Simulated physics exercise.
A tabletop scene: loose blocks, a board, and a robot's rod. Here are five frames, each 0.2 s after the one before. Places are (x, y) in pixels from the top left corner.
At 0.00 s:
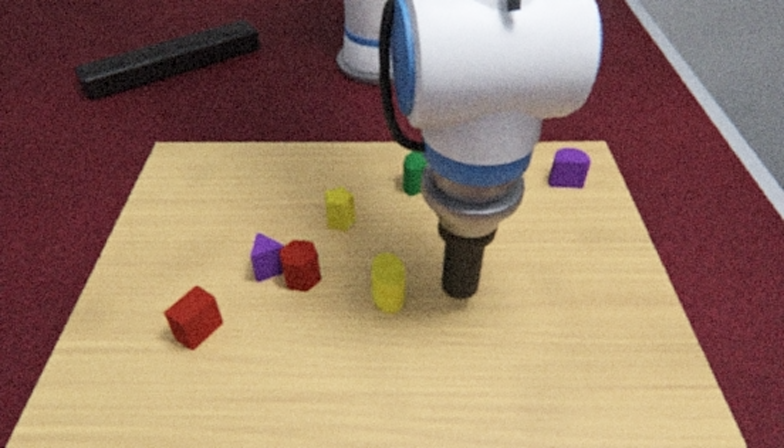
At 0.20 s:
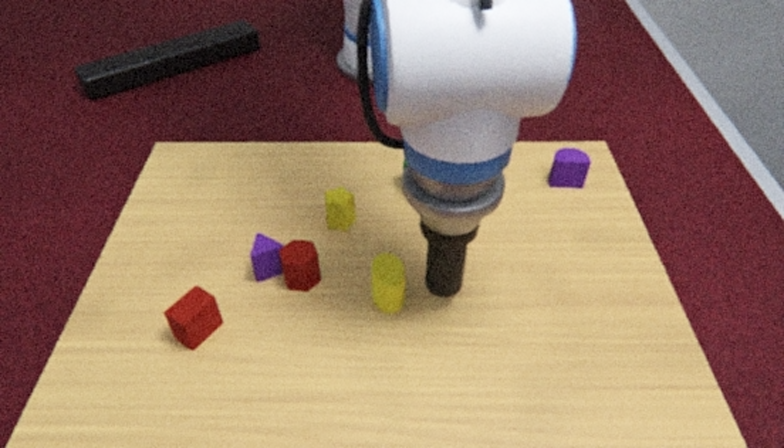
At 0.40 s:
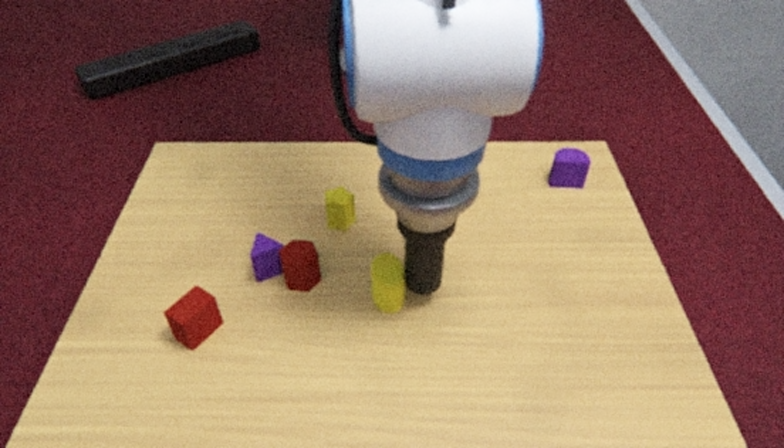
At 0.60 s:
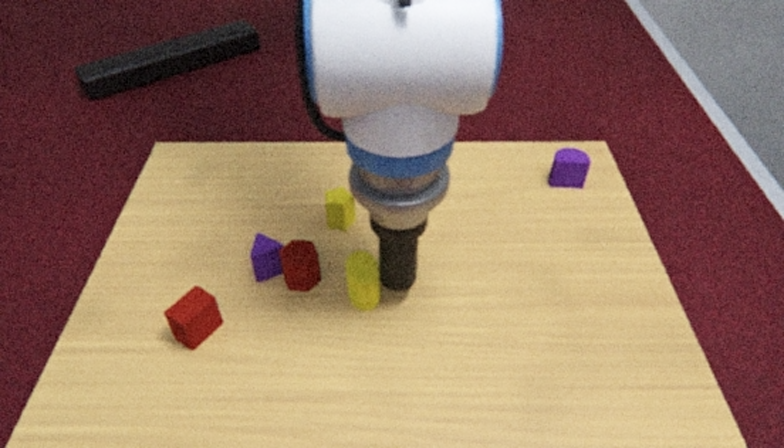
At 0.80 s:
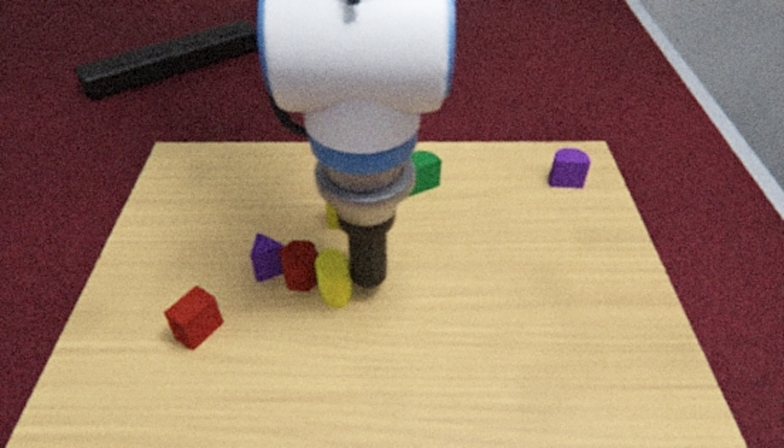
The robot's rod moves left and pushes the yellow block left toward the red hexagonal block.
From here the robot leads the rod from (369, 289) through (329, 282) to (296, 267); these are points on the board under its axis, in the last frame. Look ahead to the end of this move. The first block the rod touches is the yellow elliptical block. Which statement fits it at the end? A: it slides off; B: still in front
The answer is B.
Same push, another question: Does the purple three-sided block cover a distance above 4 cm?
Yes, I think so.
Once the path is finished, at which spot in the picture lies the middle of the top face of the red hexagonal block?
If I read the scene right, the answer is (229, 231).
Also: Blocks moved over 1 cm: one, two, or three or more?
It's going to be three or more.
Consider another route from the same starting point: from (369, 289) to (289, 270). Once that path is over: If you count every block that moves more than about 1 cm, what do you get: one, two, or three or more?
I predict three or more.
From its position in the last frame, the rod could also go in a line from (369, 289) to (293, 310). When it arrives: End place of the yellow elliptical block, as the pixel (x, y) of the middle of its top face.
It ends at (262, 265).
The first path, step by step. Halfway along, rod at (328, 267); purple three-sided block at (238, 236), turned 40° anticlockwise; red hexagonal block at (265, 241), turned 15° anticlockwise; yellow elliptical block at (292, 254), turned 25° clockwise.
At the end, rod at (294, 252); purple three-sided block at (202, 229), turned 45° anticlockwise; red hexagonal block at (229, 231), turned 20° anticlockwise; yellow elliptical block at (258, 241), turned 15° clockwise; yellow star-shaped block still.
